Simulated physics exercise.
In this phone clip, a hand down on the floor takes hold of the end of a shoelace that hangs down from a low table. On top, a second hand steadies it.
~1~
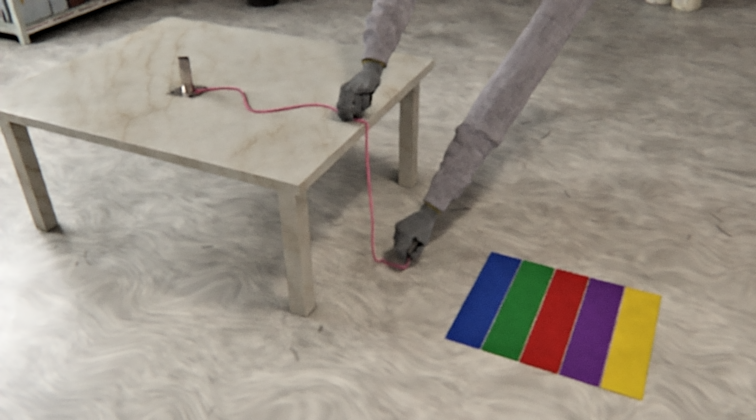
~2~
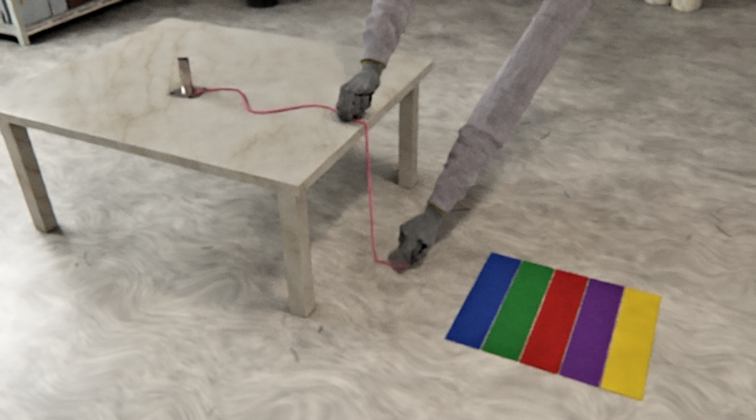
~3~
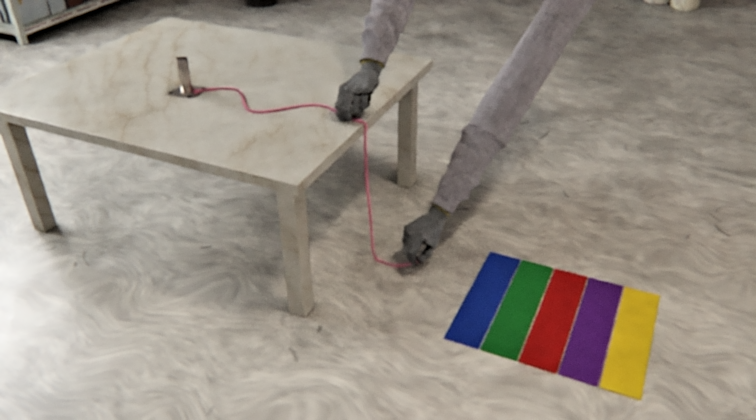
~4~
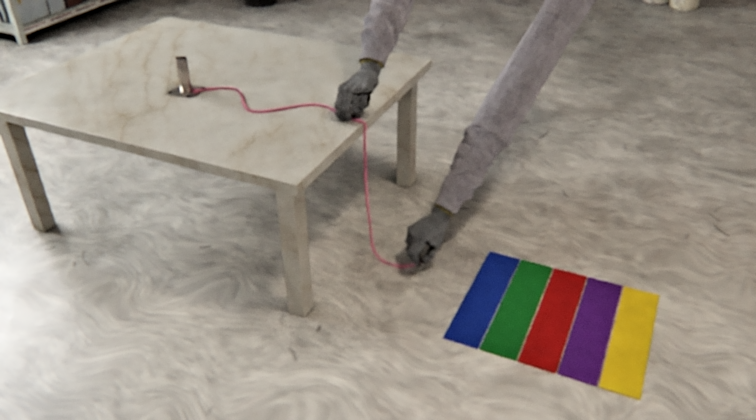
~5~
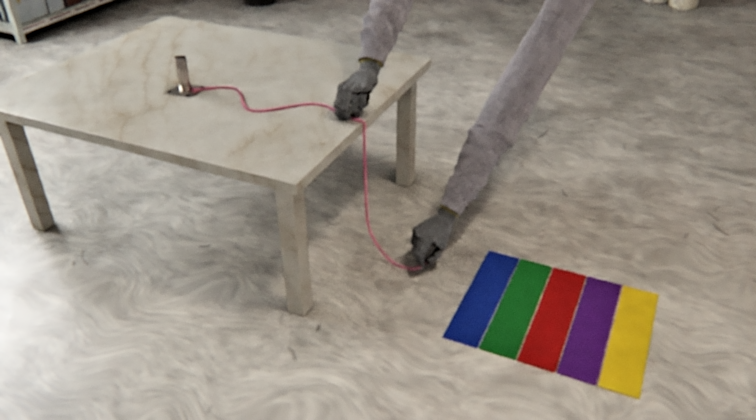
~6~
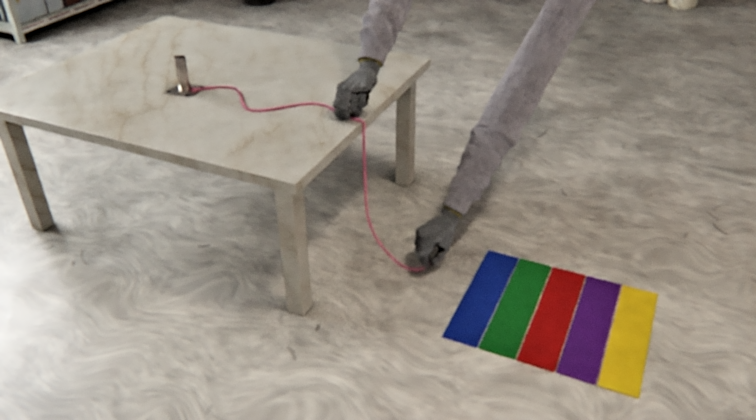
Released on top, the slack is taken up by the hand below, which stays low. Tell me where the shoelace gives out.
It gives out over the red strip.
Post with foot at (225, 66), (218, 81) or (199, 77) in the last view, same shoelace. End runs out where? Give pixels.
Around (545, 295), (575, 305) and (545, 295).
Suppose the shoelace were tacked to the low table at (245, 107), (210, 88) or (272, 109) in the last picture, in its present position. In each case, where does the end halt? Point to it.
They end up at (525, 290), (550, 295) and (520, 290).
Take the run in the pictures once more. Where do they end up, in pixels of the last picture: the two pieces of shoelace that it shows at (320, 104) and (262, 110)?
First one: (346, 119); second one: (291, 109).
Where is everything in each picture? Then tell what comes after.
End (408, 259); blue (471, 326); green (507, 337); red (545, 348); purple (585, 360); yellow (626, 373), in the first frame.
End (413, 261); shoelace through (225, 89) (252, 112) (319, 106) (366, 130) (370, 191) (374, 249), in the second frame.
End (417, 262), in the third frame.
End (421, 262); shoelace through (223, 88) (250, 111) (317, 105) (365, 129) (366, 190) (374, 249), in the fourth frame.
End (426, 263), in the fifth frame.
End (430, 264); shoelace through (222, 87) (249, 110) (316, 104) (363, 128) (365, 189) (384, 248), in the sixth frame.
Soon after, end near (492, 281); over blue.
After that, end near (532, 292); over green.
At the stop, end near (557, 299); over red. It gets as far as the red strip.
